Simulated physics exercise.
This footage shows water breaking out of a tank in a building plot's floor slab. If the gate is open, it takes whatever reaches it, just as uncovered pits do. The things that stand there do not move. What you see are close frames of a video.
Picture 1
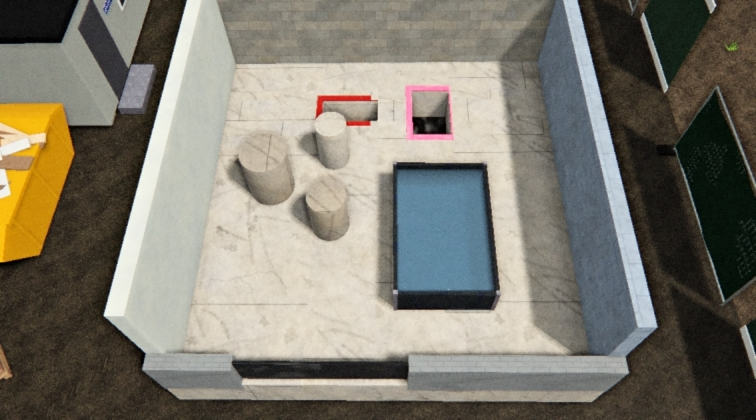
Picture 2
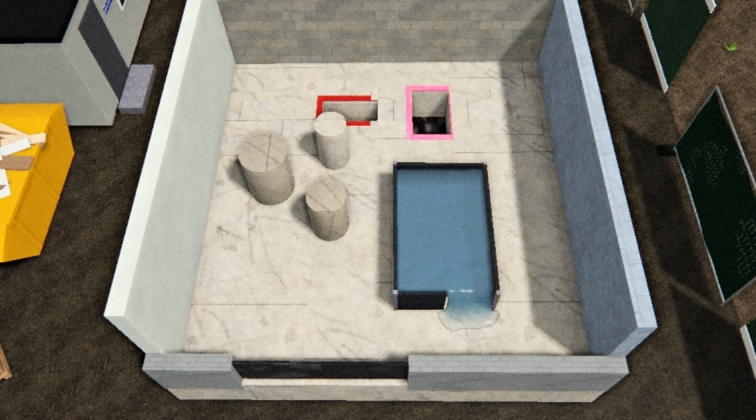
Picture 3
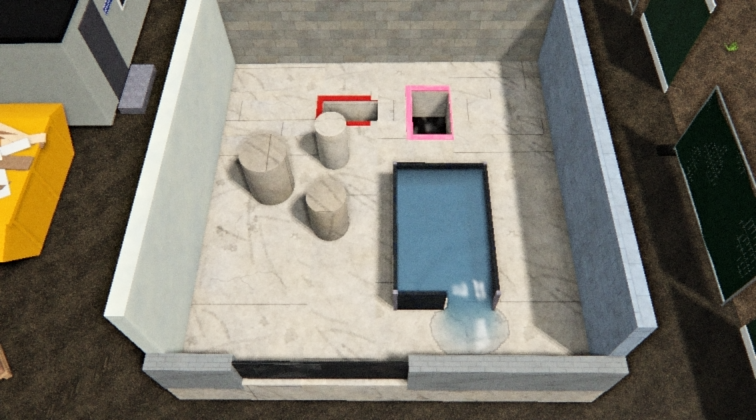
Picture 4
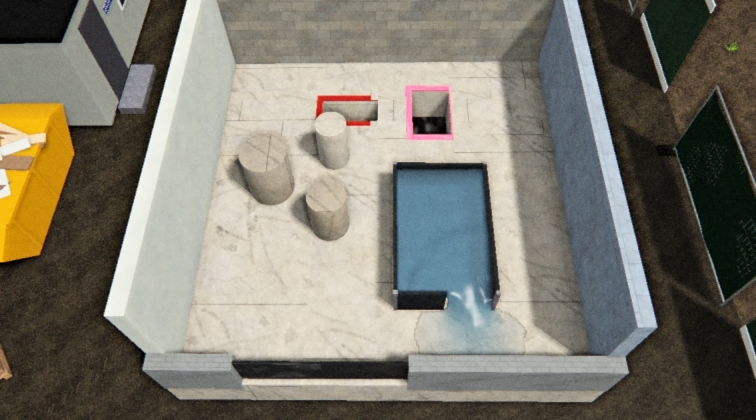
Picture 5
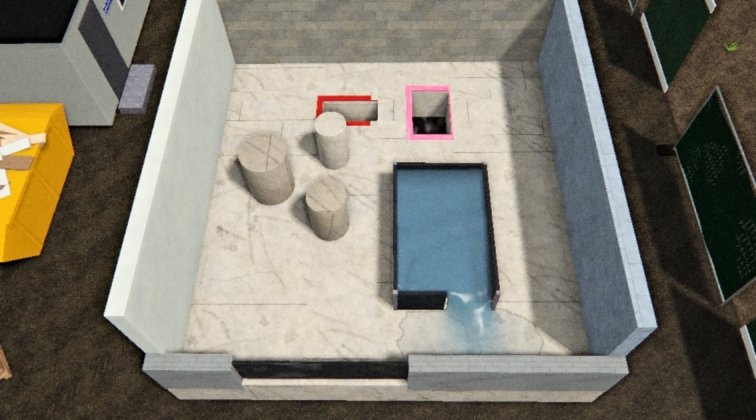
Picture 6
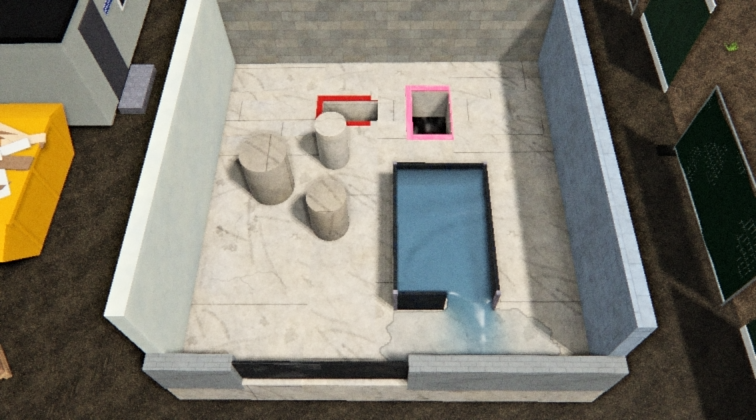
On a walled building plot, water pouring from a gap in a dark-rimmed tank's near side and spreading across the pale floor.
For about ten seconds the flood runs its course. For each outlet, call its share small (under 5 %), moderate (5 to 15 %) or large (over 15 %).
The gate - small, the pink pit - moderate, the red pit - small.
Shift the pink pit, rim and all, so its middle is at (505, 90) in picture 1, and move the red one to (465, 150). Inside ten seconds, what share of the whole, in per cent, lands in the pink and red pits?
Roughly: Pink pit 14 %, red pit 10 %.
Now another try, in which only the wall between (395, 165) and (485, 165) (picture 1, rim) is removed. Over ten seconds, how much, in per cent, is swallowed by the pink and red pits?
Out of every hundred parts, pink takes 50 and red takes 20.
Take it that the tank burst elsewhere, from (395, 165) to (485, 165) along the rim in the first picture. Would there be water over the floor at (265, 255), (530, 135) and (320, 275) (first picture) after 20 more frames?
Point 1: Unwetted; point 2: Inundated; point 3: Unwetted.
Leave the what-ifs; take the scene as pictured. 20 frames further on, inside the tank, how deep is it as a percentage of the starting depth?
That would be roughly 52 per cent.
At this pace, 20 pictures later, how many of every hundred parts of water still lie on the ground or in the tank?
Close to 100 in a hundred.
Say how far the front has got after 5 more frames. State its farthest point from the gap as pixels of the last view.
Somewhere around (297, 369).
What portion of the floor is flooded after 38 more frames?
Some 70 per cent.
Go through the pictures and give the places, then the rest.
In the first frame, still water in the water tank at (443, 227).
In the second frame, water pours out at (468, 302) and has run to (493, 317).
In the third frame, water pours out at (468, 303) and has run to (453, 350).
In the fourth frame, the front is at a hidden place, out from the gap at (468, 303).
In the fifth frame, the front is at a hidden place, out from the gap at (468, 303).
In the sixth frame, water pours out at (468, 303) and has run to a hidden place.
A moment on, water covers 10 % of the floor; the gate 0 %, the pink pit 0 %, the red pit 0 %.
Next, water covers 25 % of the floor; the gate 0 %, the pink pit 0 %, the red pit 0 %.
Then, water covers 50 % of the floor; the gate 0 %, the pink pit 0 %, the red pit 0 %.
Later, water covers 70 % of the floor; the gate 0 %, the pink pit 2 %, the red pit 0 %.
In the end, water covers 85 % of the floor; the gate 0 %, the pink pit 8 %, the red pit 2 %.
